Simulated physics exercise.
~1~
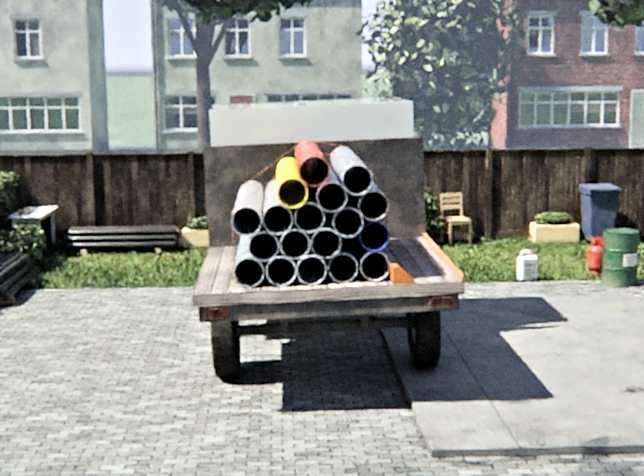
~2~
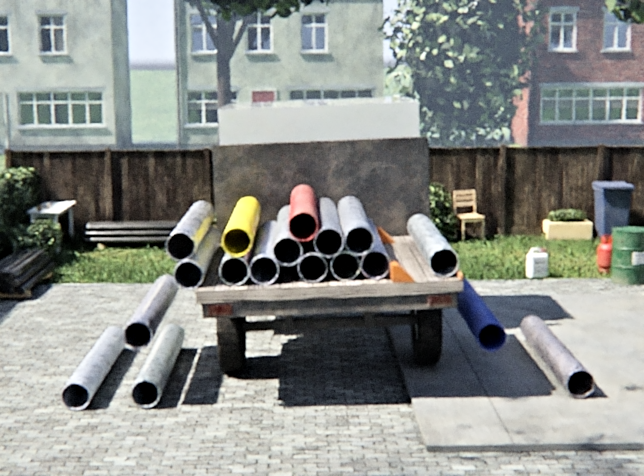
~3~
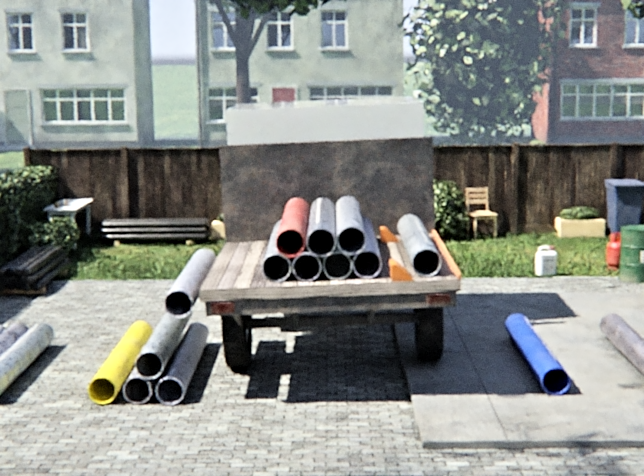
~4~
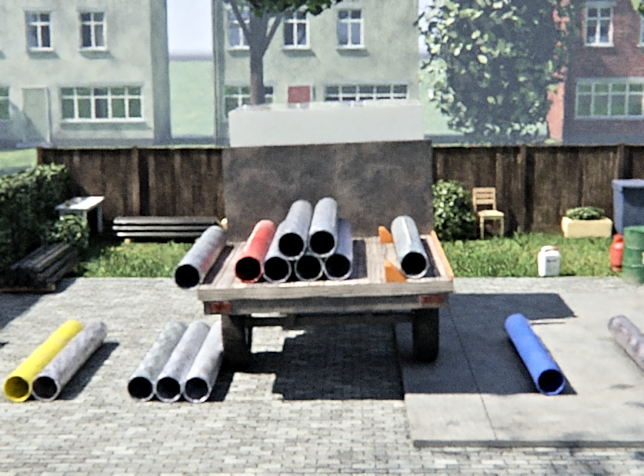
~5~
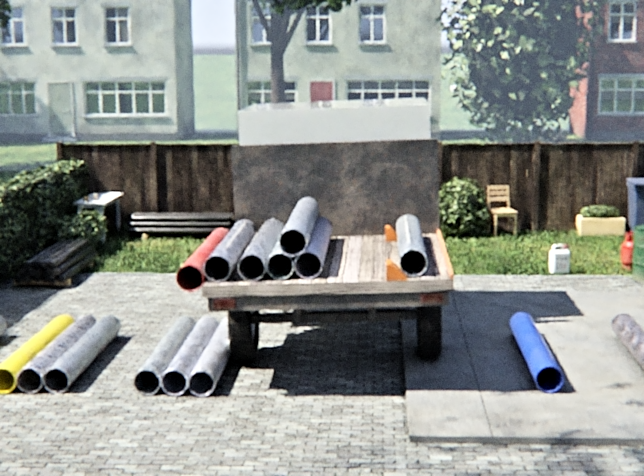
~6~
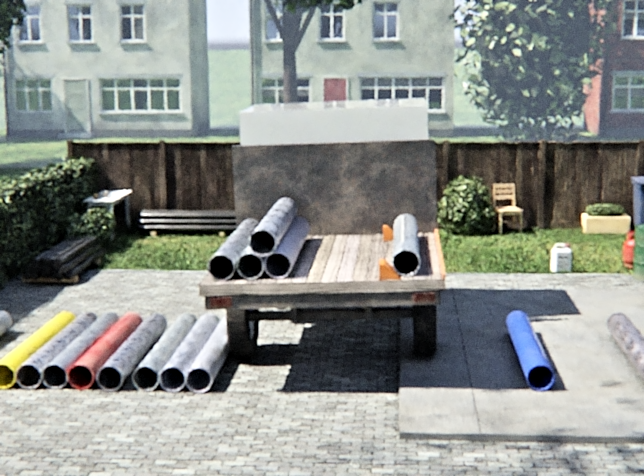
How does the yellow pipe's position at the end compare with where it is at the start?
At the start the yellow pipe is high in the stack on the lorry's deck, but by the end it lies on the paving at the far left, beside a row of other fallen pipes.
A stack of hollow pipes, mostly grey with one yellow, one red and one blue, sits on a flatbed lorry seen from behind in a paved yard with a fence and houses beyond. The stack bursts apart, and pipes spill over both sides, the blue one dropping to the right. The yellow pipe rolls left off the deck and onto the paving. The red one rides leftward on the others, sinks to the deck and drops off the left side. At the end, all three coloured pipes lie on the ground, while a few grey ones remain aboard.
